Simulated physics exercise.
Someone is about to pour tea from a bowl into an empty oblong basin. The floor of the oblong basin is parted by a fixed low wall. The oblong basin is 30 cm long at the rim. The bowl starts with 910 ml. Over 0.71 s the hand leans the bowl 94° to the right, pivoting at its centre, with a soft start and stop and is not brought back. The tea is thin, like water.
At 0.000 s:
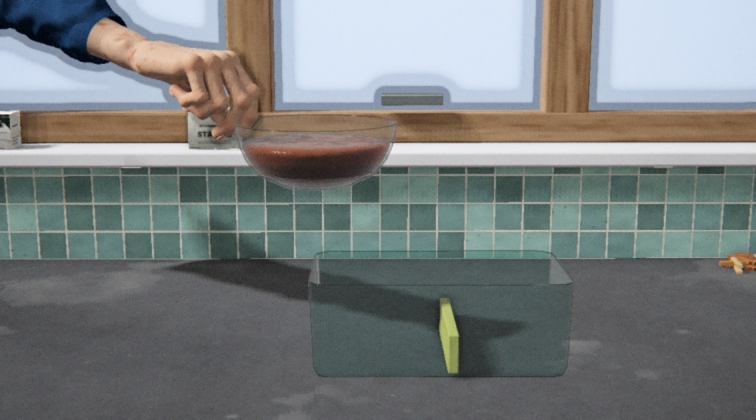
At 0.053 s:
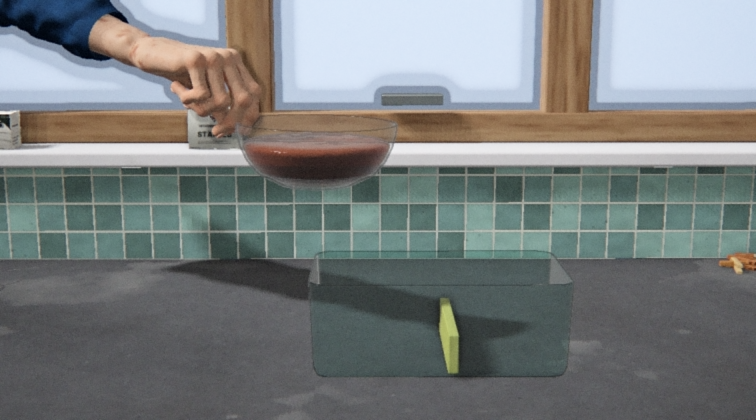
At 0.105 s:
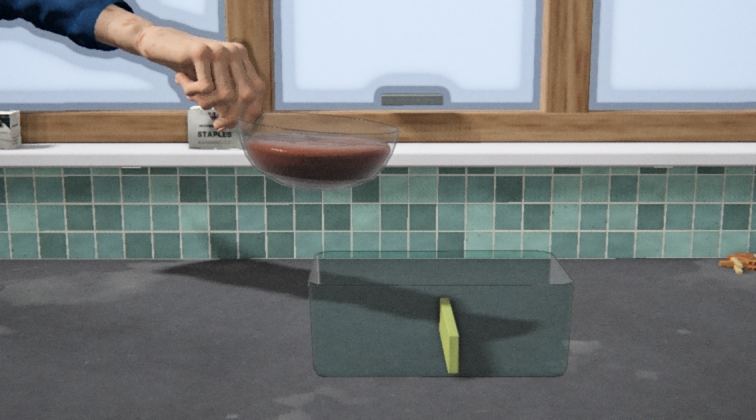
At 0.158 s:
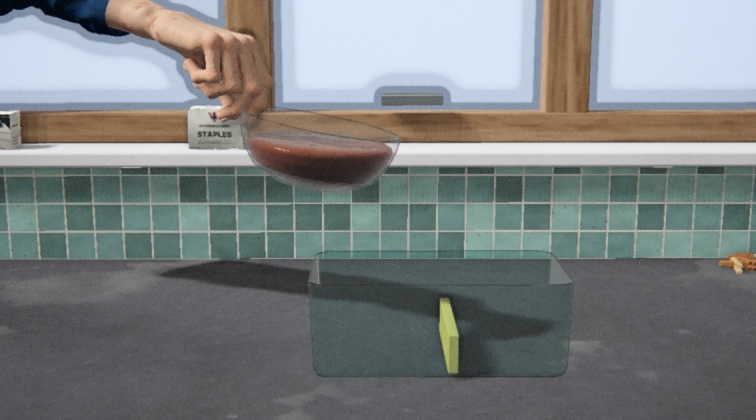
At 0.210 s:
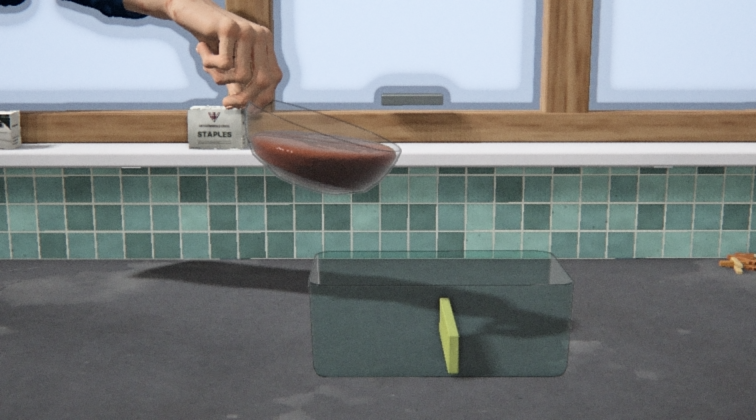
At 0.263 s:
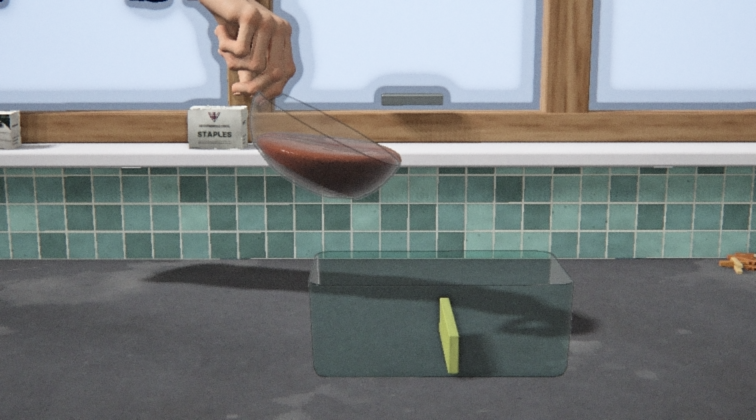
On a kitchen counter, a hand tilting a clear bowl of reddish-brown liquid rightward above a glass basin holding a yellow-green divider.
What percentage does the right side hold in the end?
Roughly 29 per cent is past the wall.
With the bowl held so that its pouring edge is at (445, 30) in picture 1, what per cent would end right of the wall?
Then about 65 per cent.
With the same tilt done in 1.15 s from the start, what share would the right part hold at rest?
In that case some 40 per cent.
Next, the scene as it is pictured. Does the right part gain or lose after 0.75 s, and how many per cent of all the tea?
It goes up by about 3.
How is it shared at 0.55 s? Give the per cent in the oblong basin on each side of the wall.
Left about 22, right about 18.
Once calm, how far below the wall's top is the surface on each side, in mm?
Some 22 mm on the left and 34 mm on the right.
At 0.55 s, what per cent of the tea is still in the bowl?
Near 18 in a hundred.
After 0.55 s the tilt is 82° and 18 per cent is still to pour, 22 is left of the wall and 19 right of it.
After 0.75 s the tilt is 94° and 2 per cent is still to pour, 63 is left of the wall and 26 right of it.
After 0.97 s the tilt is 94° and 0 per cent is still to pour, 66 is left of the wall and 28 right of it.
After 1.21 s the tilt is 94° and 0 per cent is still to pour, 66 is left of the wall and 29 right of it.
In the end 66 per cent lies left of the wall, 29 right of it and 6 outside.
